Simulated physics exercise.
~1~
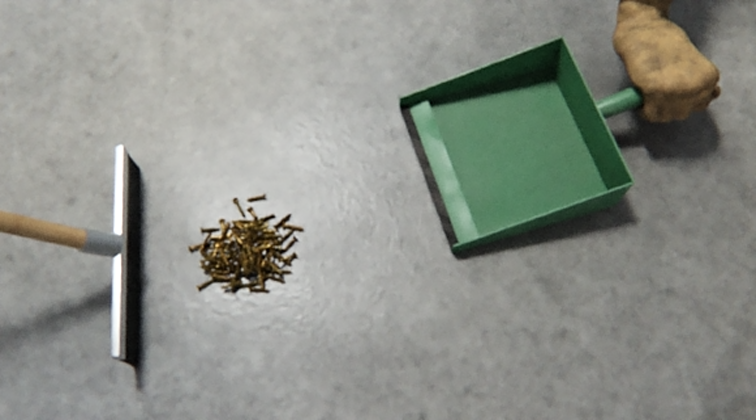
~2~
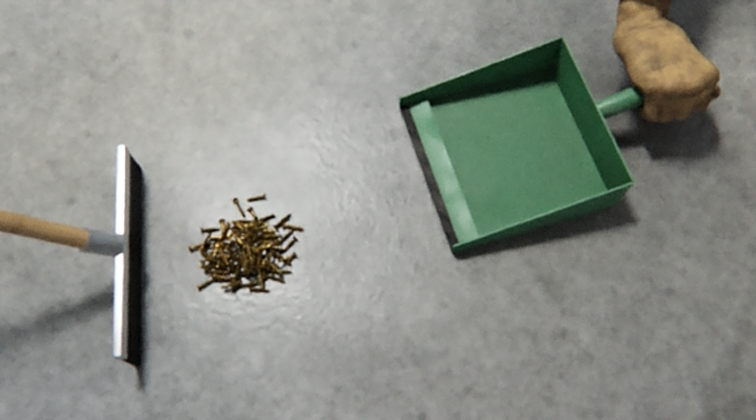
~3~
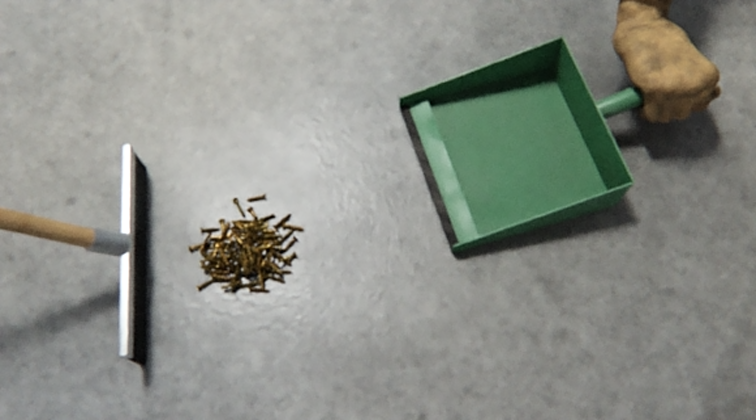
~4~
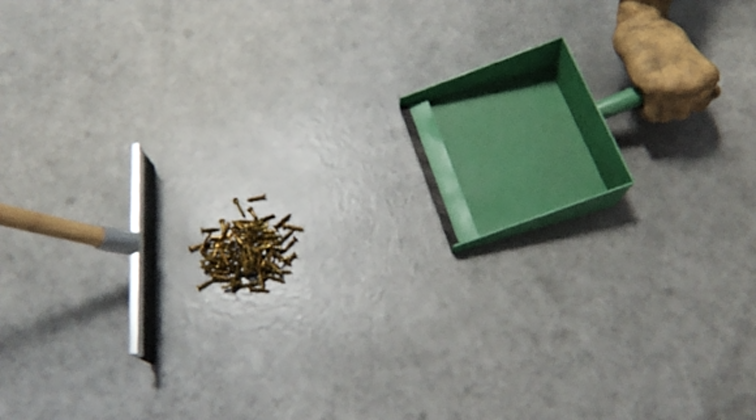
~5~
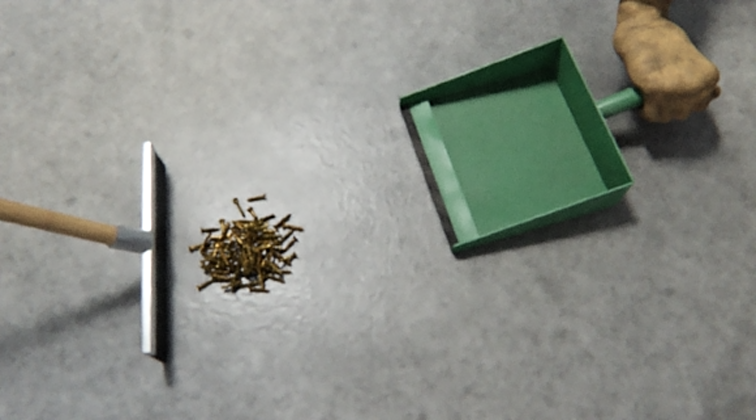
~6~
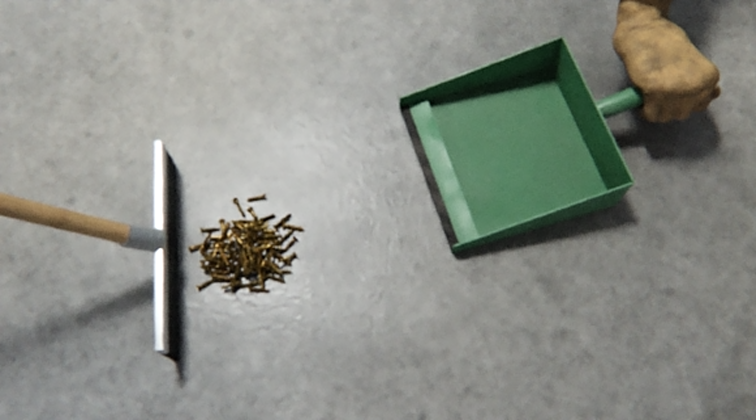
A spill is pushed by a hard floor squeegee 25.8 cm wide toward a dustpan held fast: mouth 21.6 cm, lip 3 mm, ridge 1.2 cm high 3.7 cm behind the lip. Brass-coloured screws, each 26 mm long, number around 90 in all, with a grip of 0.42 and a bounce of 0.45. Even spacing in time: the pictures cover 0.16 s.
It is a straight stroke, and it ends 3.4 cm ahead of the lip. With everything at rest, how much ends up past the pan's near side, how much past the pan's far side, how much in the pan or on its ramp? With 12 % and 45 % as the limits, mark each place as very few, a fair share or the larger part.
My call: Near side: A fair share; far side: Very few; pan: Very few.
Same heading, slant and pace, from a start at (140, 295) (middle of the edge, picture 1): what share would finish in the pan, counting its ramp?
Estimate: Near 10 %.
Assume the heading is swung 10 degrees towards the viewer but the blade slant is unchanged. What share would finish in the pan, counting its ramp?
Result: Close to 0 %, ramp counted.
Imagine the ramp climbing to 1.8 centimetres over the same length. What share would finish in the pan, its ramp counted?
Then about 0 per cent.
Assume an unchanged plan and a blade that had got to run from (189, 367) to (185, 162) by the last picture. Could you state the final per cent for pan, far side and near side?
The pan gets 5, the far side 0 and the near side 60.
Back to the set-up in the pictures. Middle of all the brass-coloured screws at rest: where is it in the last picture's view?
Once everything settles, the centre is around (422, 227).
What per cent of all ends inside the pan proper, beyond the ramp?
Near 0 per cent, I'd say.
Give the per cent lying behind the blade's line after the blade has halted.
Something like 0 per cent, roughly.
Then, 0.30 s after the last picture, middle of the blade 20 cm from the lip; 0 % over the lip, far side 0 %, near side 5 %.
Then, 0.51 s after the last picture, middle of the blade 11 cm from the lip; 0 % over the lip, far side 0 %, near side 10 %.
Then, 0.83 s after the last picture, middle of the blade 6 cm from the lip; 5 % over the lip, far side 0 %, near side 20 %.
In the end, near side 20 %, far side 0 %, pan 5 %, in front of the lip or behind the blade 75 %.
